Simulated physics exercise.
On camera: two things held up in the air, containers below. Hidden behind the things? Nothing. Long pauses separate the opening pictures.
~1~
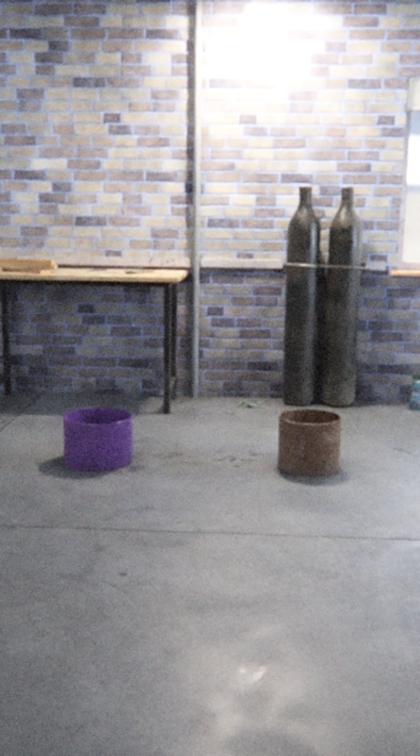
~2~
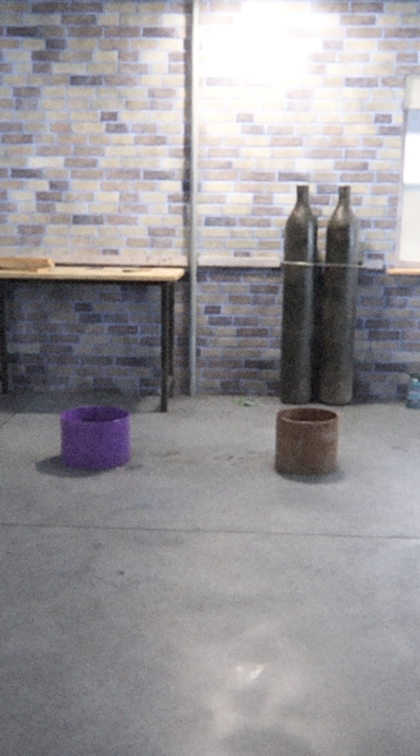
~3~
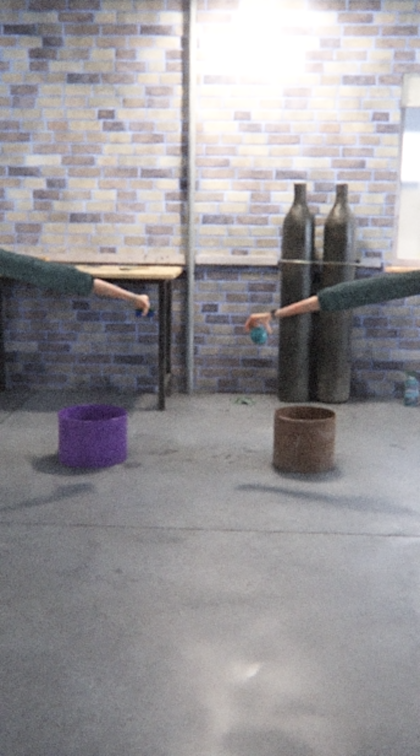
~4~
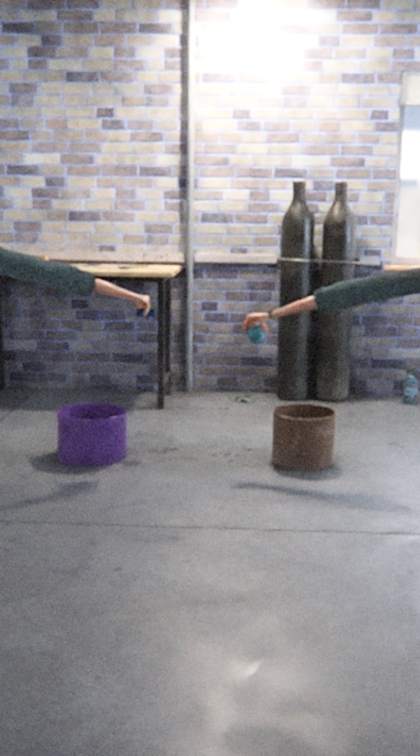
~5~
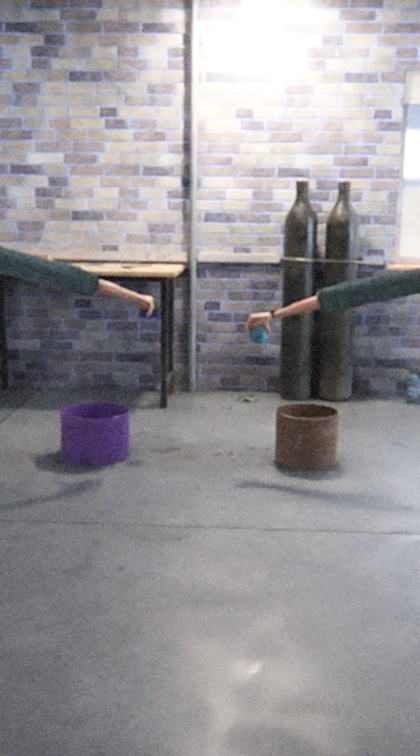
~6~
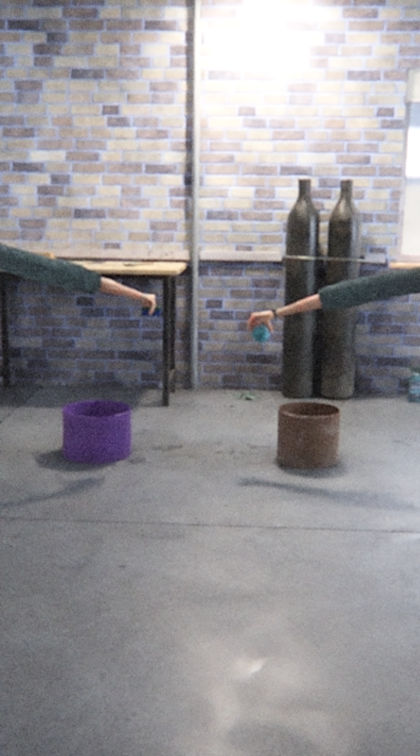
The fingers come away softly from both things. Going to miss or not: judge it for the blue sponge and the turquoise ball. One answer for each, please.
Blue sponge: Off target, turquoise ball: Off target.
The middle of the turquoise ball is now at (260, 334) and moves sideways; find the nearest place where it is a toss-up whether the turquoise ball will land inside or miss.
Near pixel (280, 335).
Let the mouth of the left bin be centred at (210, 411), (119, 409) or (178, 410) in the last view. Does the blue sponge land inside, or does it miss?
In the first case it does not go in, in the second it falls in, in the third it falls in.
Then, 0.20 s on from there, blue sponge on its way down near (152, 336); turquoise ball on its way down near (260, 359).
Then, 0.34 s on from there, blue sponge on its way down near (152, 397); turquoise ball on its way down near (258, 420).
In the end, the blue sponge misses, near (152, 451); the turquoise ball misses, near (257, 450).
